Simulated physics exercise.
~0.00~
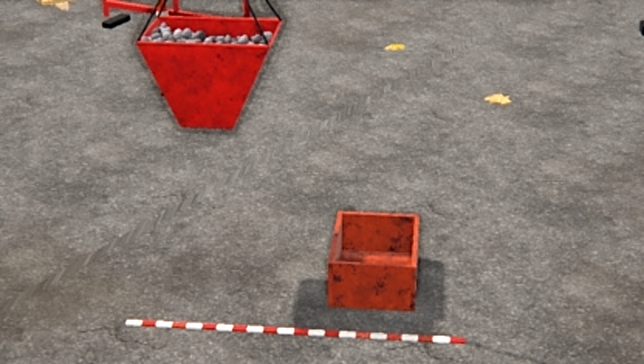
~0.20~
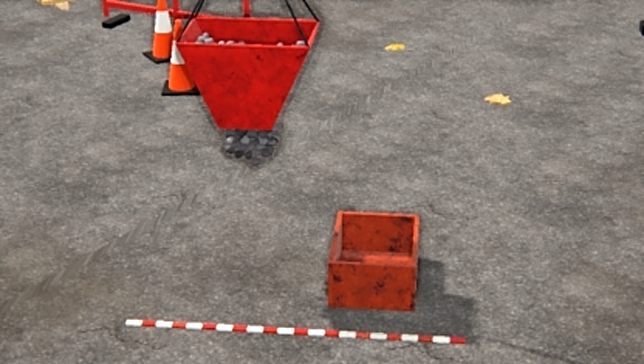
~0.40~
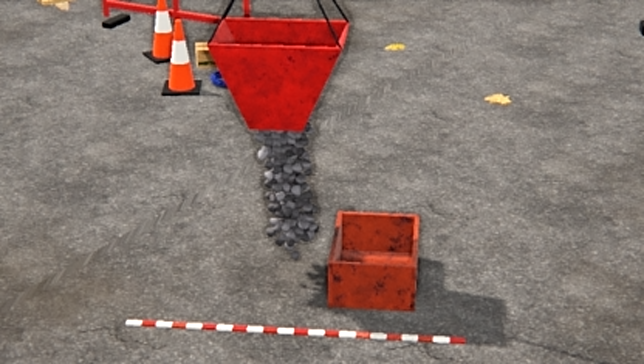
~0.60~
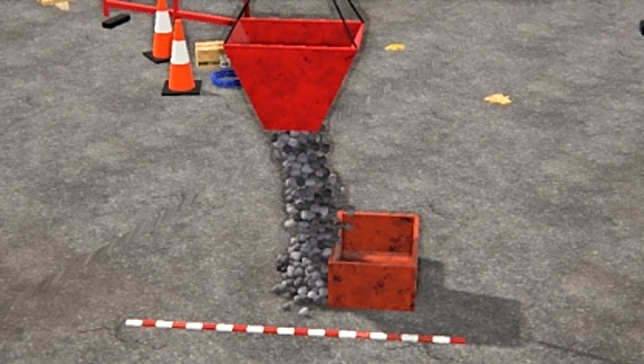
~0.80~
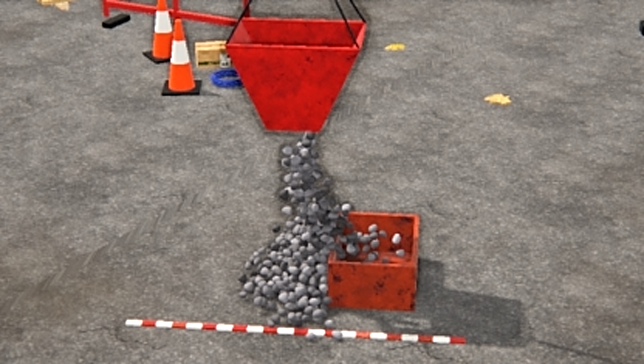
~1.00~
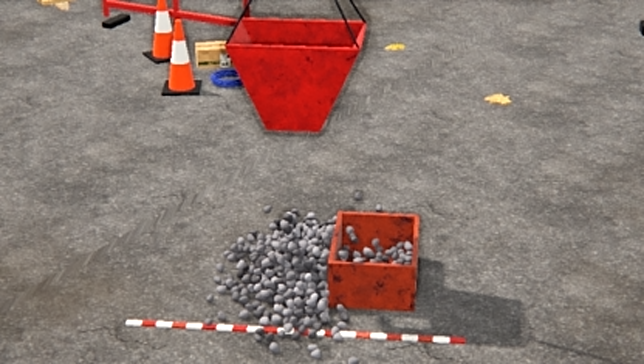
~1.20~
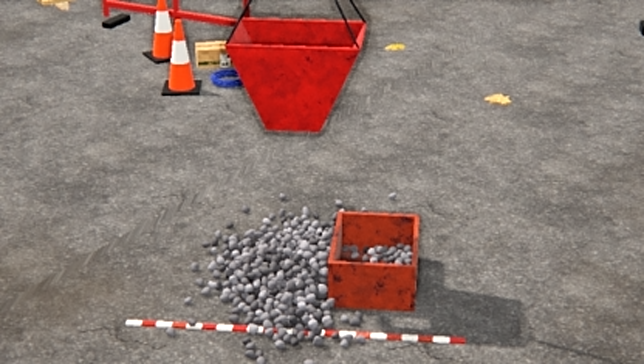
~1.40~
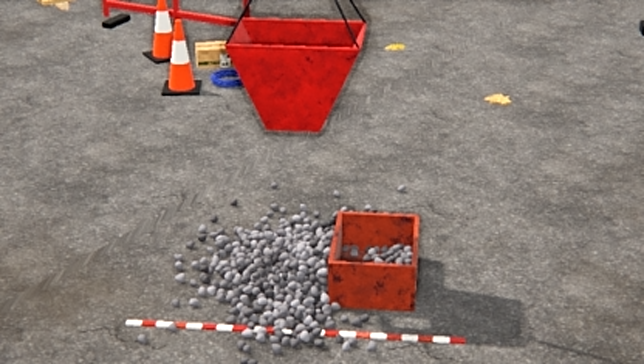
A stretch of cracked grey pavement with a few yellow leaves is seen from above at an angle. A red skip full of grey stones hangs at the upper left, while an open red bin stands lower down behind a red and white striped staff. The skip glides right, uncovering two orange and white cones, and stones begin pouring from its bottom. It stops short of the bin, and the stream drops mostly to the bin's left. The skip empties as the stones spread into a loose heap, some reaching over the staff, with only a small share inside the bin.
